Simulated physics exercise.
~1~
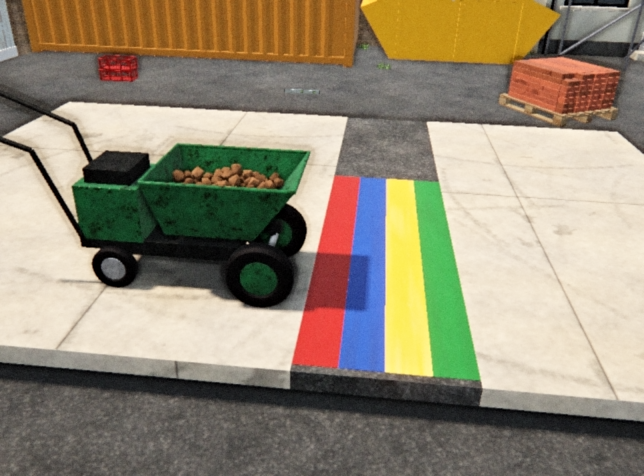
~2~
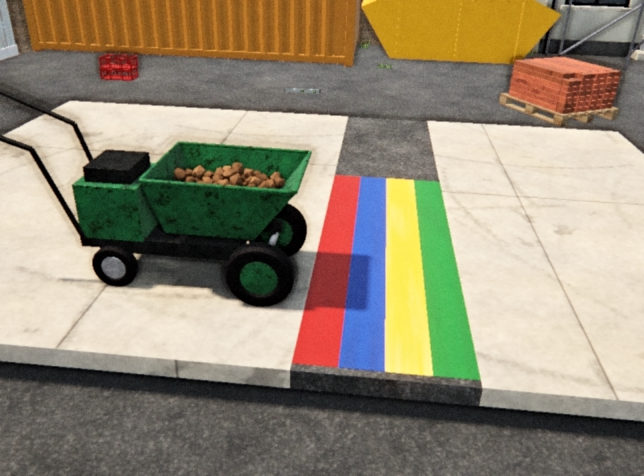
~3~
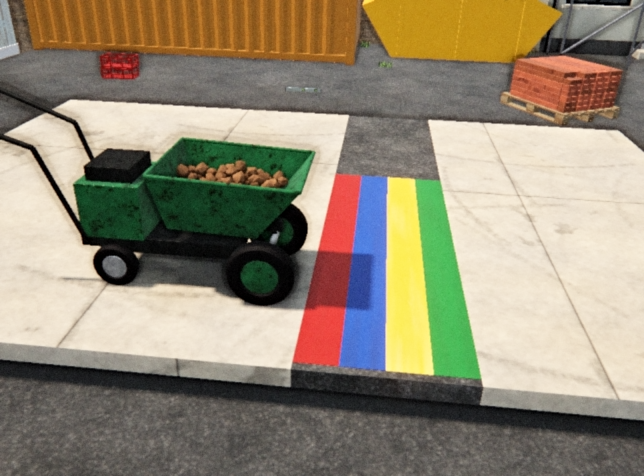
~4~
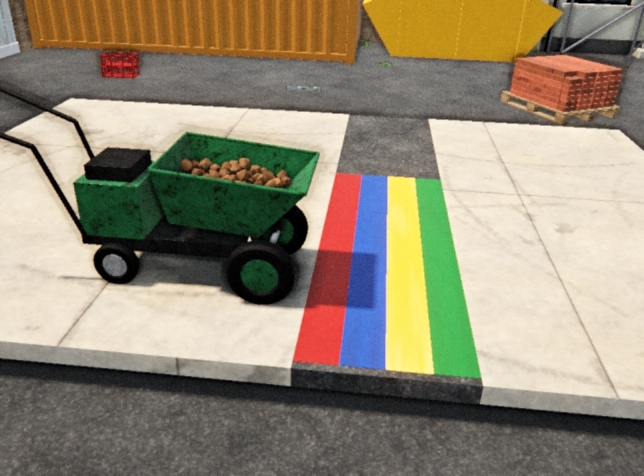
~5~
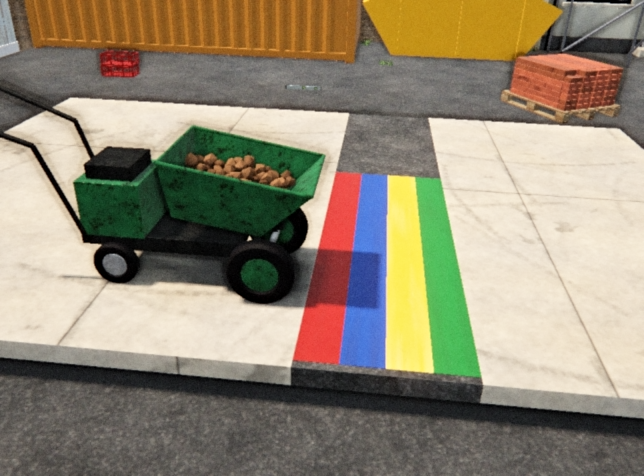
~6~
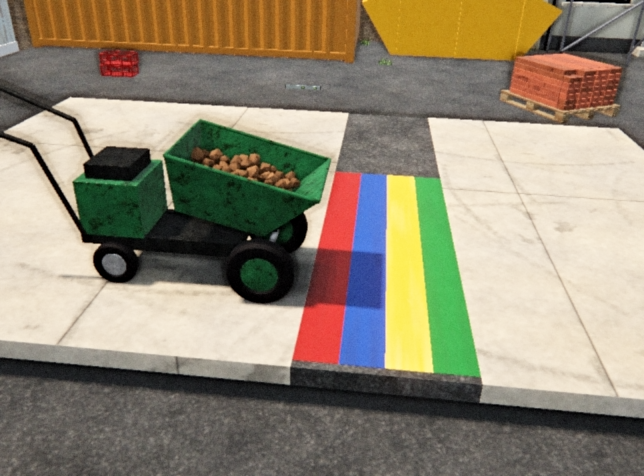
A green powered barrow stands still while its skip of brown clods tilts slightly right.
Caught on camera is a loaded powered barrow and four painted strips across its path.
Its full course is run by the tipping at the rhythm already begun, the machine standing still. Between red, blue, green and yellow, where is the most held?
On yellow.
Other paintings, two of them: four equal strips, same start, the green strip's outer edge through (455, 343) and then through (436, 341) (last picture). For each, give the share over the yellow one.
Shares: About 40 per cent; about 40 per cent.
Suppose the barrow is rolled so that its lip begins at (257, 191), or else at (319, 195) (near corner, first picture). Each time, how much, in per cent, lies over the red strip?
That would be roughly 20 in a hundred and then roughly 0 in a hundred.
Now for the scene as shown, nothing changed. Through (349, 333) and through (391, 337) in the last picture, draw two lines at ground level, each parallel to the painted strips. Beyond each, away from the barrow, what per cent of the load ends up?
About 80 % and 50 %.
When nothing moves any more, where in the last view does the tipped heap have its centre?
I'd mark it at roughly (400, 282).
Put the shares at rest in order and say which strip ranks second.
Number two is that blue strip.
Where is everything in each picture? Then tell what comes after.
In the first picture, lip of the skip near (294, 193), level; top of the load near (232, 191), clay clods; red strip near (321, 331); blue strip near (364, 335); yellow strip near (407, 339); green strip near (451, 342).
In the second picture, lip of the skip near (296, 193), level; top of the load near (222, 185).
In the third picture, lip of the skip near (300, 193), tipped barely; top of the load near (225, 183).
In the fourth picture, lip of the skip near (305, 195), tipped barely; top of the load near (215, 179).
In the fifth picture, lip of the skip near (311, 197), tipped a little; top of the load near (221, 175).
In the sixth picture, lip of the skip near (318, 202), tipped a little; top of the load near (217, 171); red strip near (321, 327); blue strip near (364, 331); yellow strip near (408, 335); green strip near (452, 339).
Shortly afterwards, skip tipped steeply; the whole lot in the skip.
Next, skip tipped steeply; all but a few in the skip; a little over the blue strip; only a few over the yellow strip.
Some moments later, skip tipped right over; near a quarter in the skip; near a quarter over the blue strip; near a third over the yellow strip; a little over the green strip; a little off the paint.
In the end, skip tipped right over; near a quarter in the skip; only a few over the red strip; near a quarter over the blue strip; near a third over the yellow strip; a little over the green strip; a little off the paint.
